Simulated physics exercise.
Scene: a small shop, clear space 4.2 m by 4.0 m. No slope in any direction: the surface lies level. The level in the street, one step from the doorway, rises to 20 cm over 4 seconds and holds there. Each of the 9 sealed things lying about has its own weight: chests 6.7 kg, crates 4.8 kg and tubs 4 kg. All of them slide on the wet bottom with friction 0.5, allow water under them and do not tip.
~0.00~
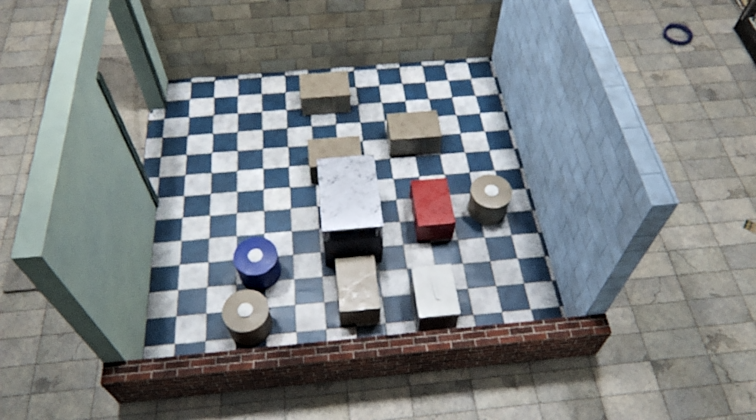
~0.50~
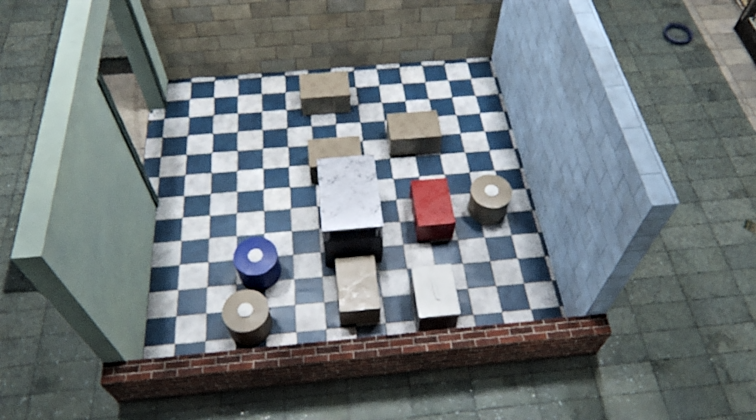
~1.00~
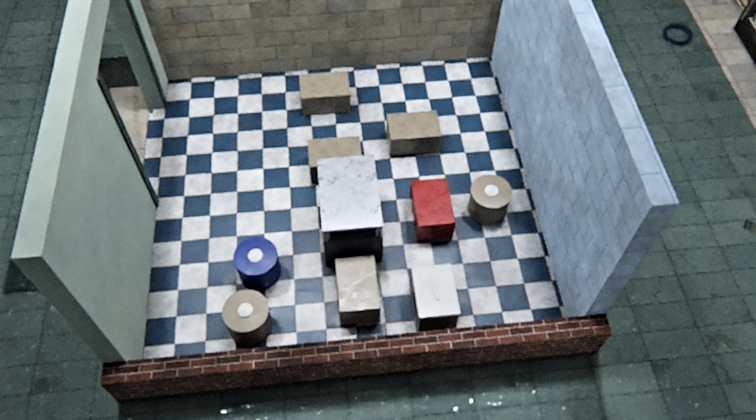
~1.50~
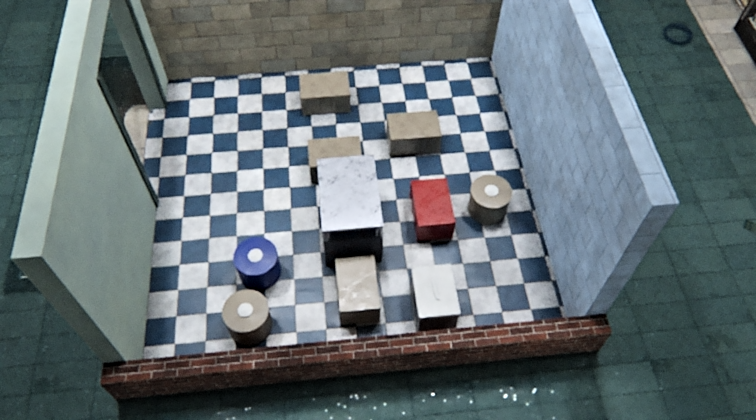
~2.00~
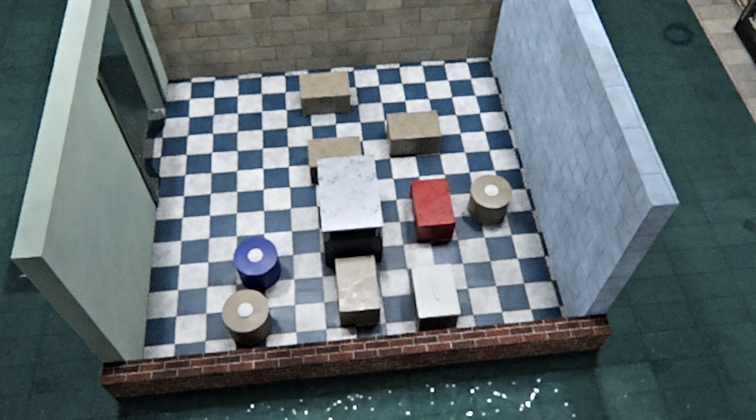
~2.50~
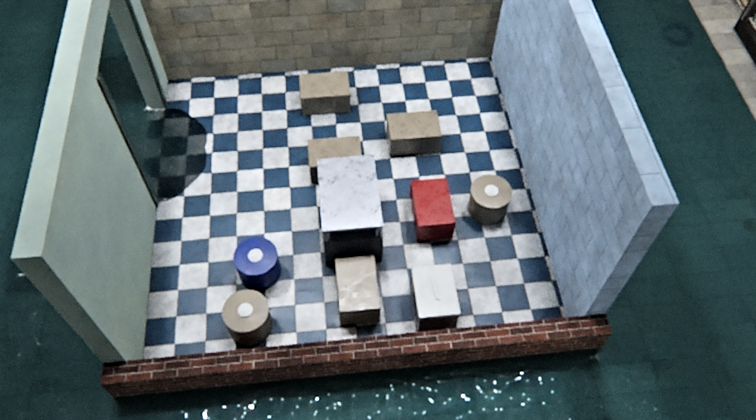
In the video, dark greenish water gradually covers the paving around an open-topped room with a checkered floor, then a dark wet patch spreads inside from the left doorway, while the red crate, blue tub and other objects stay still.
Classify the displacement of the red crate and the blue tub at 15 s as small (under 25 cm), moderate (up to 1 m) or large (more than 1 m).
Red crate - moderate; blue tub - moderate.
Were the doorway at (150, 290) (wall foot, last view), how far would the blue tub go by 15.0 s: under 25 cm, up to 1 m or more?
The blue tub would go a long distance.
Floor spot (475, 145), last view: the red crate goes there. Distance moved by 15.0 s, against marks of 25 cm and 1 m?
Looks like it is swept a long way.
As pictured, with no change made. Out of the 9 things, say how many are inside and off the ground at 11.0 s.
Tally: 9 of them.
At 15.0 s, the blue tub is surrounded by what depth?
Close to 8 centimetres.
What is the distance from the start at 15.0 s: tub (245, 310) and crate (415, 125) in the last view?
Respectively 200 and 250 cm.
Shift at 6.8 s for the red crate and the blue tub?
I'd say about 5 and 10 centimetres.
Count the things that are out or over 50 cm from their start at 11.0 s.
At that moment it comes to 7.
After 3.5 s the red crate is near (433, 201), 0.0 m from its start, aground; the blue tub is near (255, 256), 0.0 m from its start, aground; 0 afloat.
After 6.8 s the red crate is near (437, 205), 0.1 m from its start, aground; the blue tub is near (251, 261), 0.1 m from its start, aground; 3 afloat.
After 11.0 s the red crate is near (410, 202), 0.3 m from its start, afloat; the blue tub is near (227, 249), 0.3 m from its start, afloat; 9 afloat.
After 15.0 s the red crate is near (462, 255), 0.8 m from its start, afloat; the blue tub is near (287, 209), 0.6 m from its start, afloat; 9 afloat.
